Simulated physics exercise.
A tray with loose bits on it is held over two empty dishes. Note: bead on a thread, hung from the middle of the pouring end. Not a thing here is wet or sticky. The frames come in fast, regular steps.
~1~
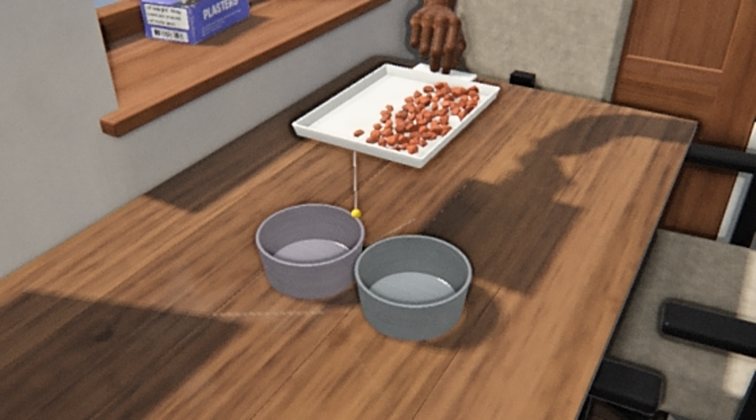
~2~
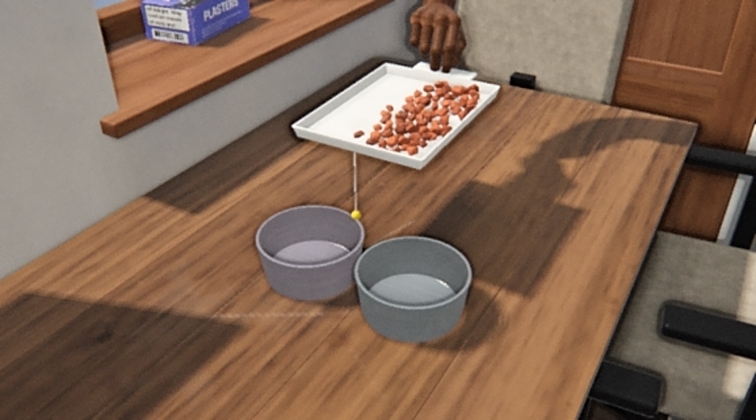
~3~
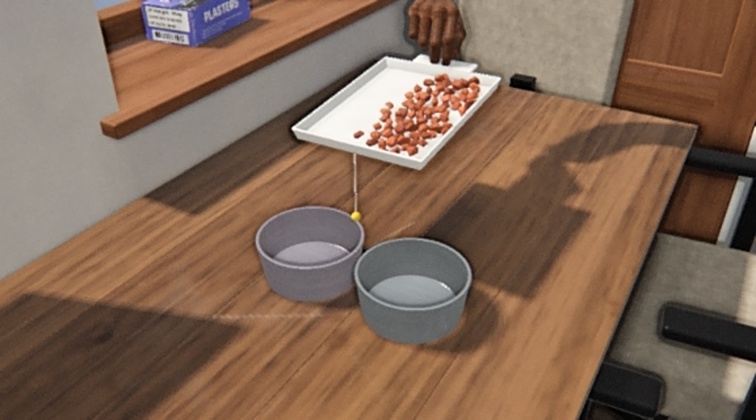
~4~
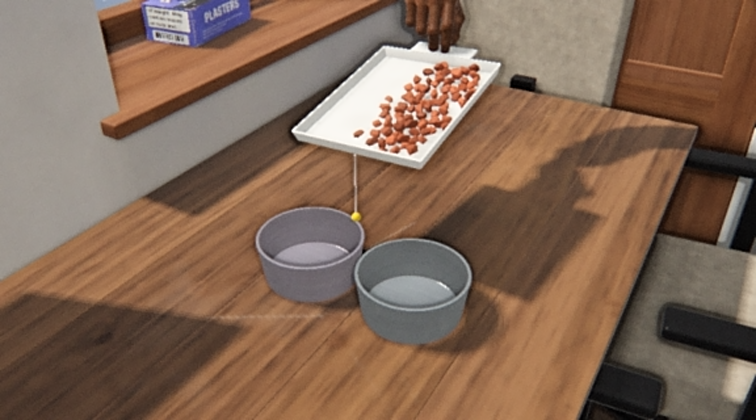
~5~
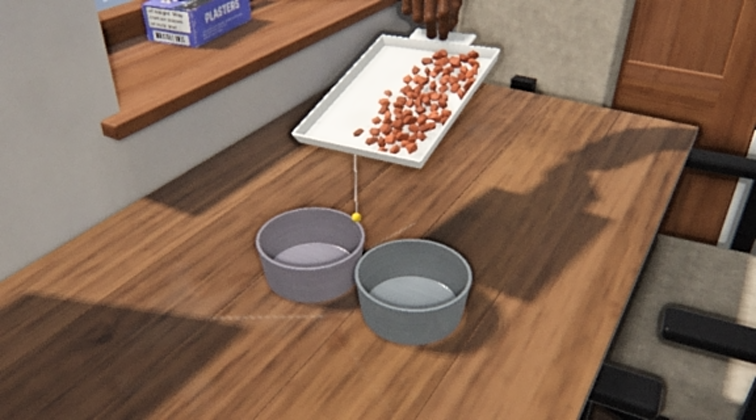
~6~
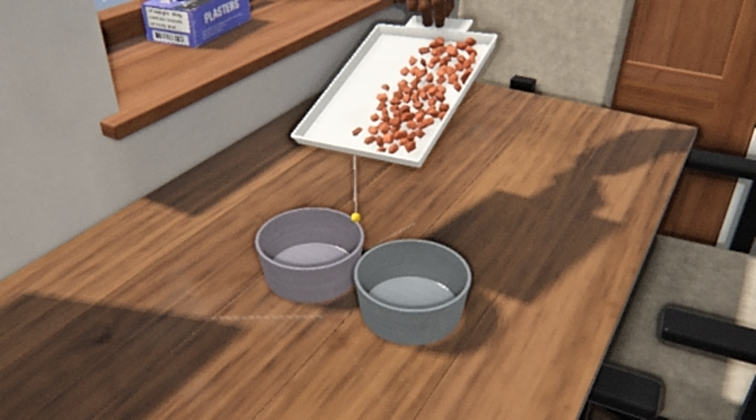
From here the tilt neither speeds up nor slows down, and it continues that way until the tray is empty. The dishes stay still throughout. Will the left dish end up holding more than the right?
Larger portion: Left.
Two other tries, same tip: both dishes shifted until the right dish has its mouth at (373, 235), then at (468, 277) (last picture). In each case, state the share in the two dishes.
Result, in turn: 60 %, 40 %.
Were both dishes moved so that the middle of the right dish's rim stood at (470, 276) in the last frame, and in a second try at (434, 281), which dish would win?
Results - the dish on the left side first, the dish on the left side second.
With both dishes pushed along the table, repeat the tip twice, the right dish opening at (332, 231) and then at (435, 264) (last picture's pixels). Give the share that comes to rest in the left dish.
Trial 1: 10 percent; trial 2: 60 percent.
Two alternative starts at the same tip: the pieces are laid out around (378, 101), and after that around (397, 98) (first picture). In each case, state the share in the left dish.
It comes to about 90 per cent the first time and about 80 per cent the second.
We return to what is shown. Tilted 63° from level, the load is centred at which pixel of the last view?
The middle of the pieces lands at roughly (352, 133).
Just after the last frame, tray tipped steeply; almost all on the tray; about a tenth in the air.
A moment on, tray tipped past a quarter turn; roughly a quarter on the tray; about a tenth in the right dish; roughly two thirds in the left dish; about a tenth outside both; about a tenth in the air.
Further on, tray tipped past a quarter turn; about a tenth in the right dish; the larger part in the left dish; about a tenth outside both.
When it is over, tray tipped past a quarter turn; about a tenth in the right dish; the larger part in the left dish; about a tenth outside both.
